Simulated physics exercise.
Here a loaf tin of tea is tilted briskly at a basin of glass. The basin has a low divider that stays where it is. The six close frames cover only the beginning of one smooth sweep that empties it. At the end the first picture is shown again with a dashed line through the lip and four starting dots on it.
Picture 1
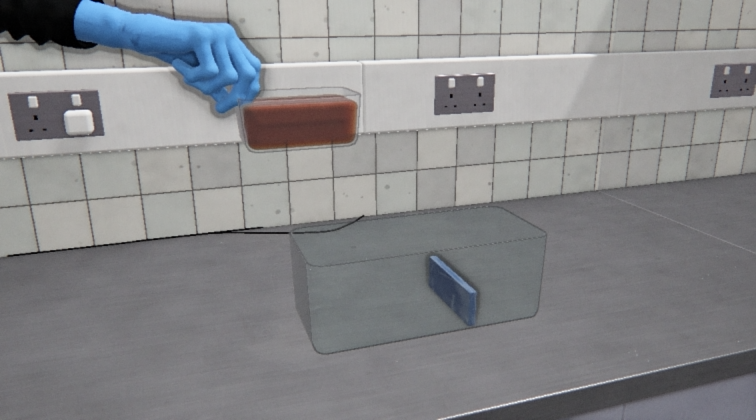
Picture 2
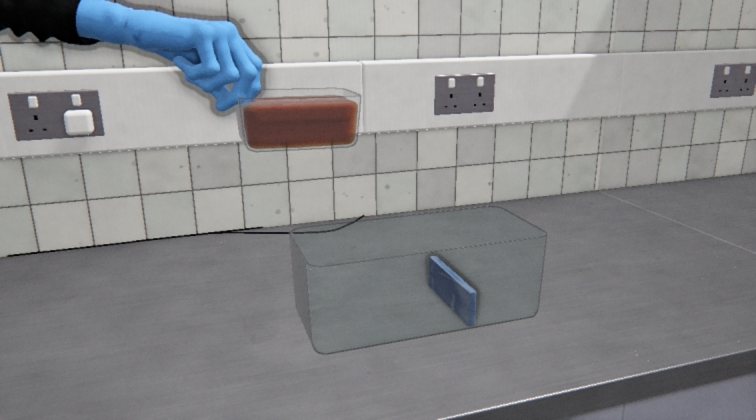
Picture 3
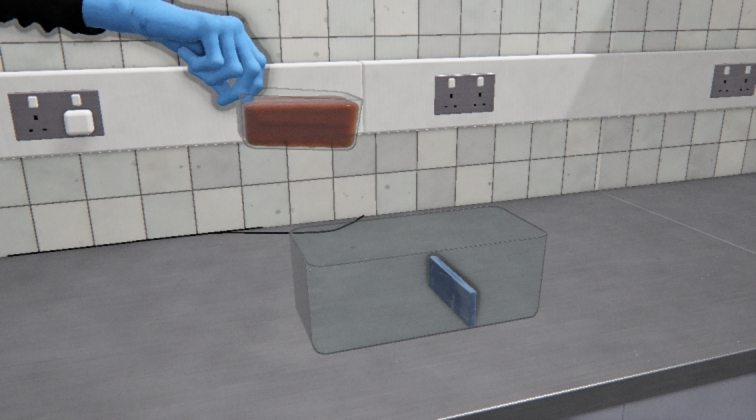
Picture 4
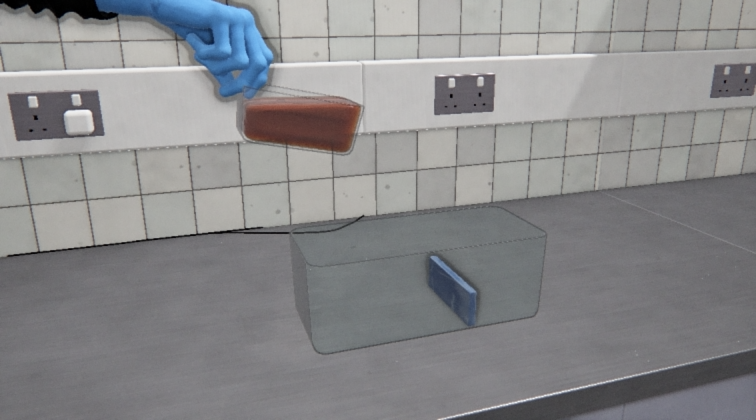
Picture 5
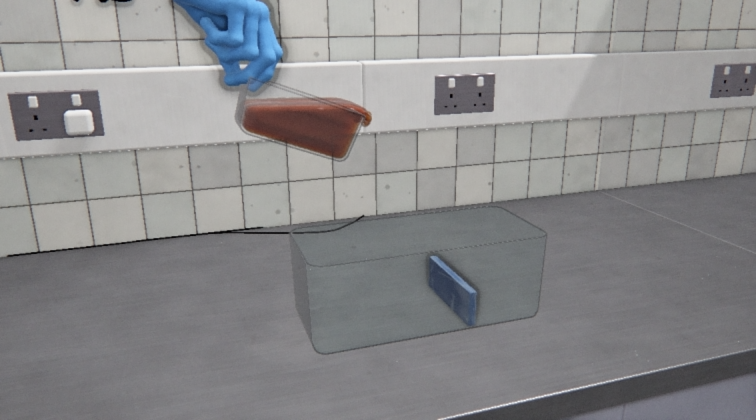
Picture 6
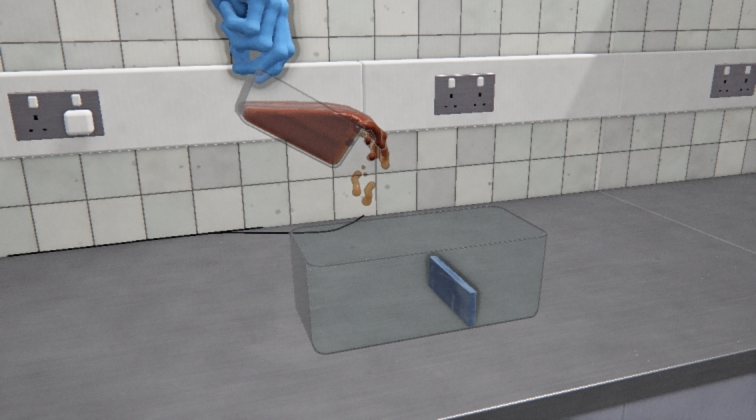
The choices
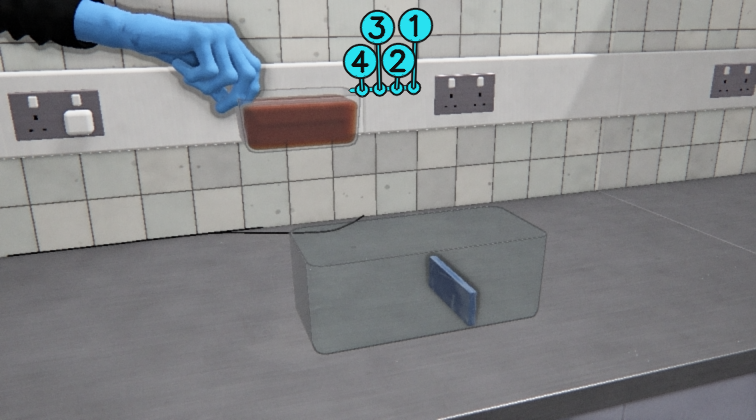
A blue-gloved hand at the upper left holds a clear loaf-shaped container of reddish-brown tea above a grey worktop, seen from slightly above against pale tiles and wall sockets. Below sits a clear glass basin with a small upright blue panel inside. The hand shifts right as the container tilts rightward, slowly then more steeply, and tea slips over its lip in amber drops, while the view stays still.
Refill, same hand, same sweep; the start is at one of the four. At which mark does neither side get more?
The best place is 2.
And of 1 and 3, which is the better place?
Place 1.
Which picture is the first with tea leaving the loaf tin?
In picture 5.
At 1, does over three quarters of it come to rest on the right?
No.
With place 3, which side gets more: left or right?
The left one.
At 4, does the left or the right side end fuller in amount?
The left side.
In cyan, 1 at (413, 87); 2 at (396, 88); 3 at (379, 89); 4 at (362, 89).
For place 1, about 30 % ends left of the wall and 69 % right of it.
For place 2, about 49 % ends left of the wall and 50 % right of it.
For place 3, about 87 % ends left of the wall and 11 % right of it.
For place 4, about 96 % ends left of the wall and 3 % right of it.
